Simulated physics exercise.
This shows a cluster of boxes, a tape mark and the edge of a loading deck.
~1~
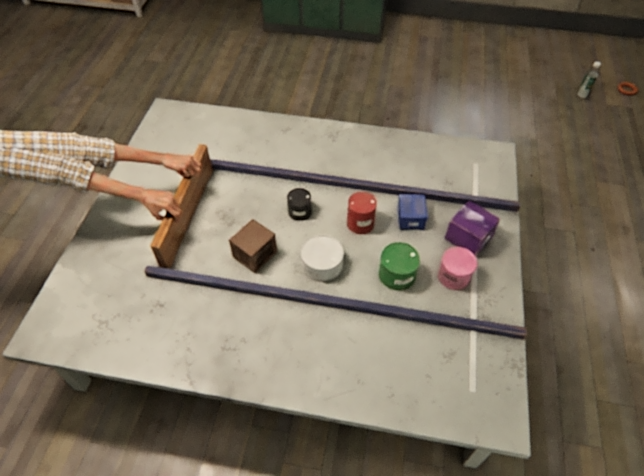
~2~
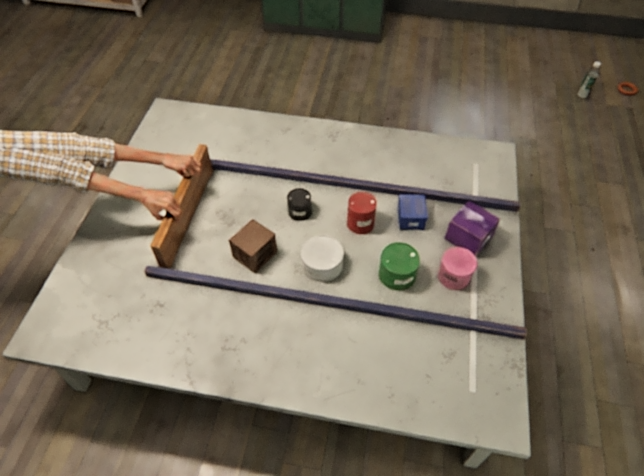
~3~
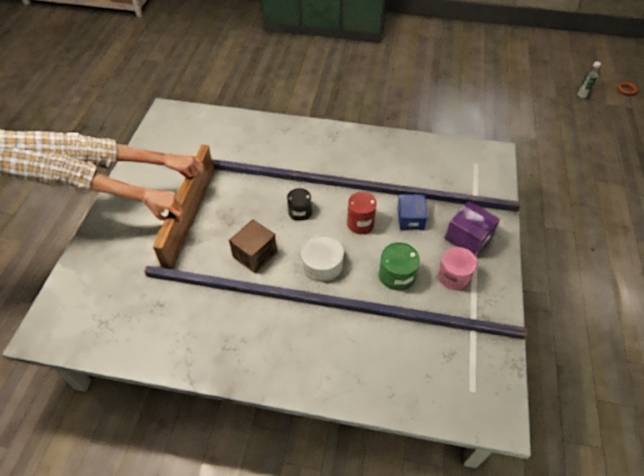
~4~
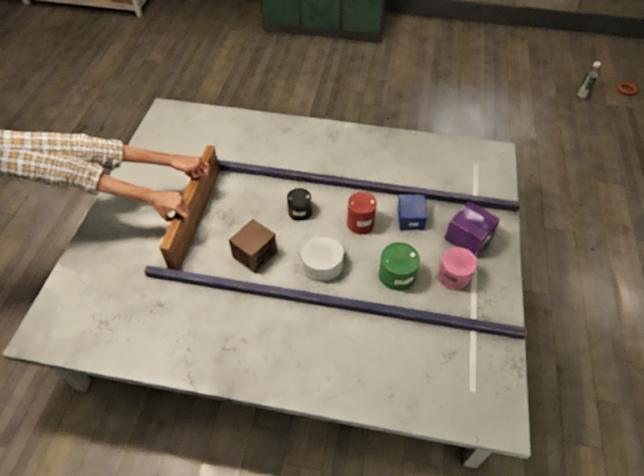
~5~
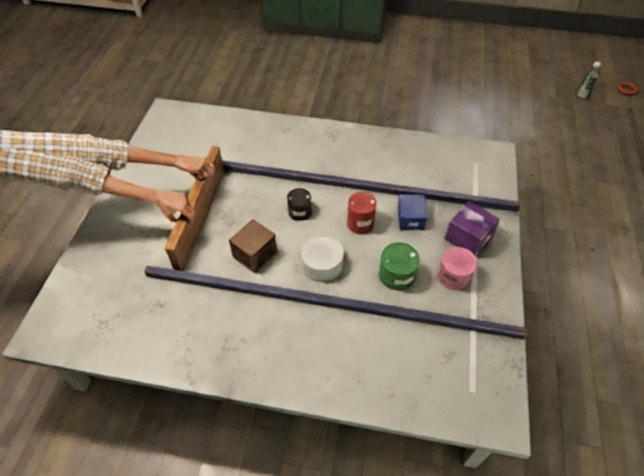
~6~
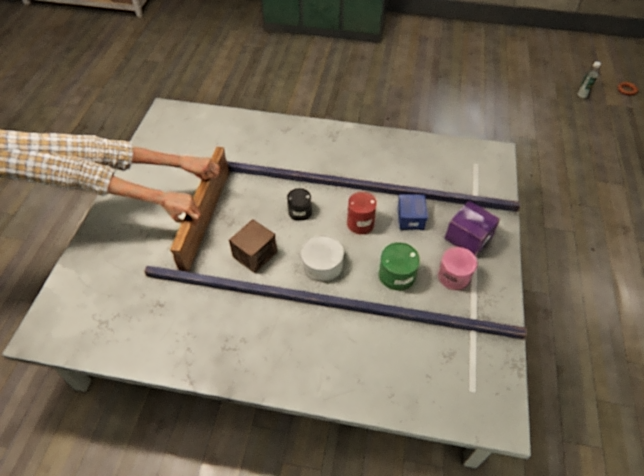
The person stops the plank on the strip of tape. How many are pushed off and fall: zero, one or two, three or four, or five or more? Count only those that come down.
Outcome: The number that fall off is three or four.
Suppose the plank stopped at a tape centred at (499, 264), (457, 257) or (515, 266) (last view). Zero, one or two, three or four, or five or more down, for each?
The falls would be three or four; one or two; five or over.
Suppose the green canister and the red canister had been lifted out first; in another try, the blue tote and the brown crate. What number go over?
2 in the first case, 2 in the second.
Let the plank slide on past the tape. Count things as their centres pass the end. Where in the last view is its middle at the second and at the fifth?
At (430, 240) for the second, at (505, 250) for the fifth.
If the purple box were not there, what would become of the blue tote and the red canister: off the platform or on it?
The blue tote does not fall, the red canister is kept.
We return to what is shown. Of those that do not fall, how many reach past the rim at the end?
Overhanging: 1.
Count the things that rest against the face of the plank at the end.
That makes 4.
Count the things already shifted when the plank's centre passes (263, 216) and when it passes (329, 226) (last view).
First 1, then 5.
Early on, none off yet; purple box at rest near (472, 229); pink pail at rest near (457, 269); blue tote at rest near (412, 212).
Finally, the number that fall off is three or four; lost, white canister, green canister and pink pail.
